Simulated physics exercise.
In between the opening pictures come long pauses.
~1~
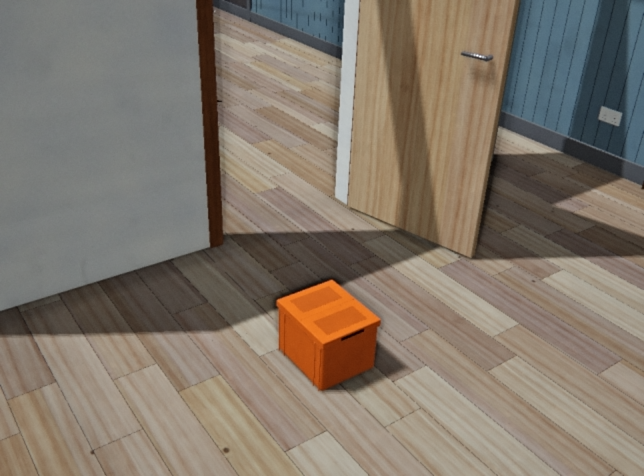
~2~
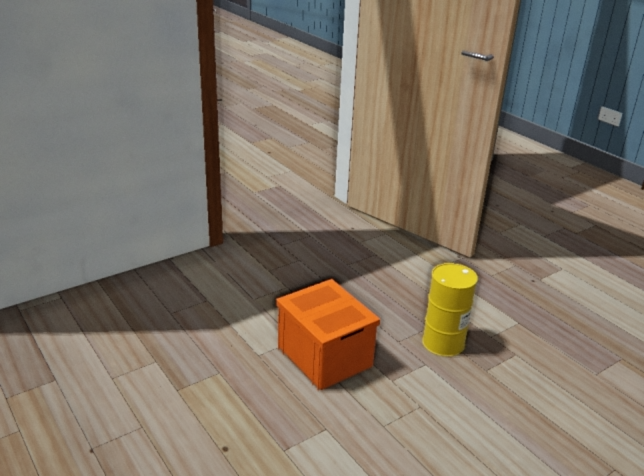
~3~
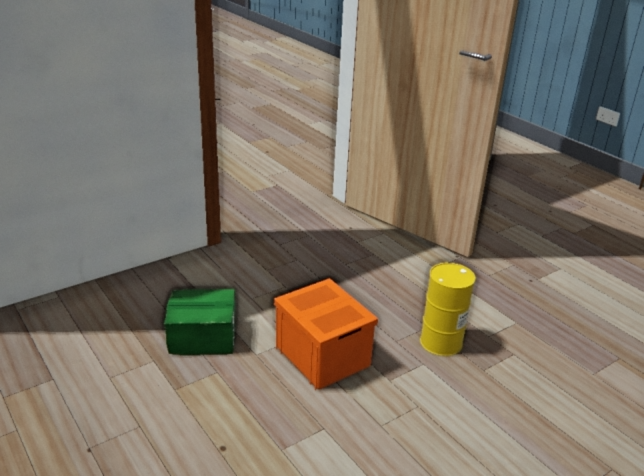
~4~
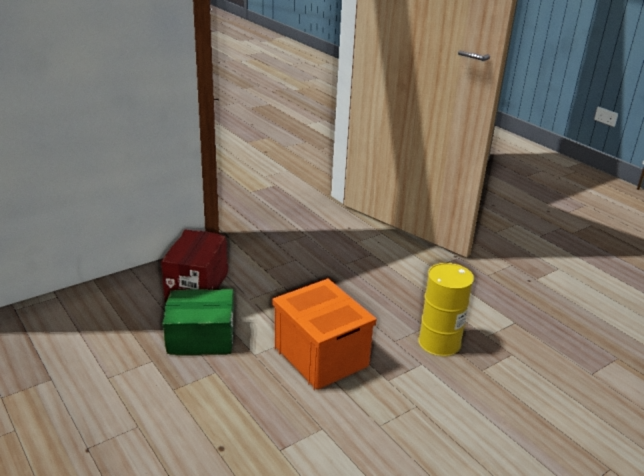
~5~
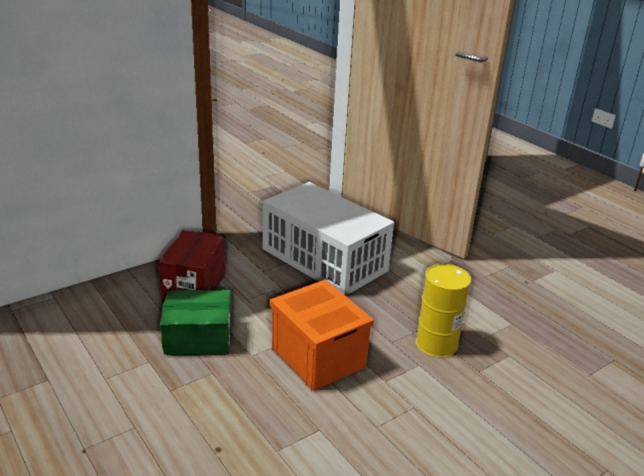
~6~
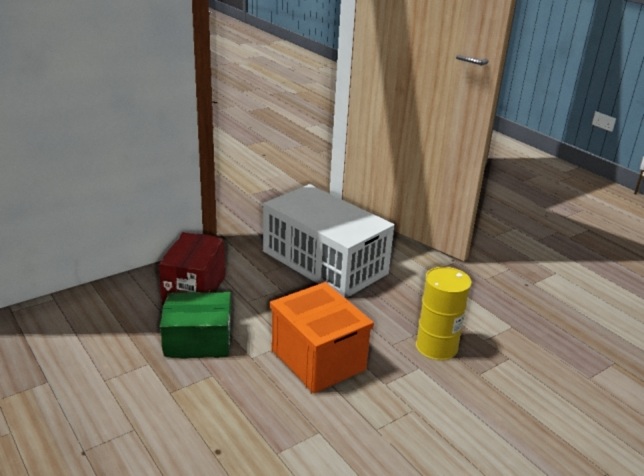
Wide open door standing still as a yellow canister, green parcel, red parcel and white chest appear in turn around an orange tote.
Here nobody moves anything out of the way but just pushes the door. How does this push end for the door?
When it's pushed, the door catches on something on the way.
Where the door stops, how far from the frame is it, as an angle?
It comes to about 70°.
Then, 0.50 s later than the last frame, open by 95°.
Then, 0.80 s later than the last frame, open by 84°.
Then, 1.00 s later than the last frame, open by 75°.
When it is over, open by 72°; all 5 as before. End places, in pixels of the last picture, white chest near (324, 238).
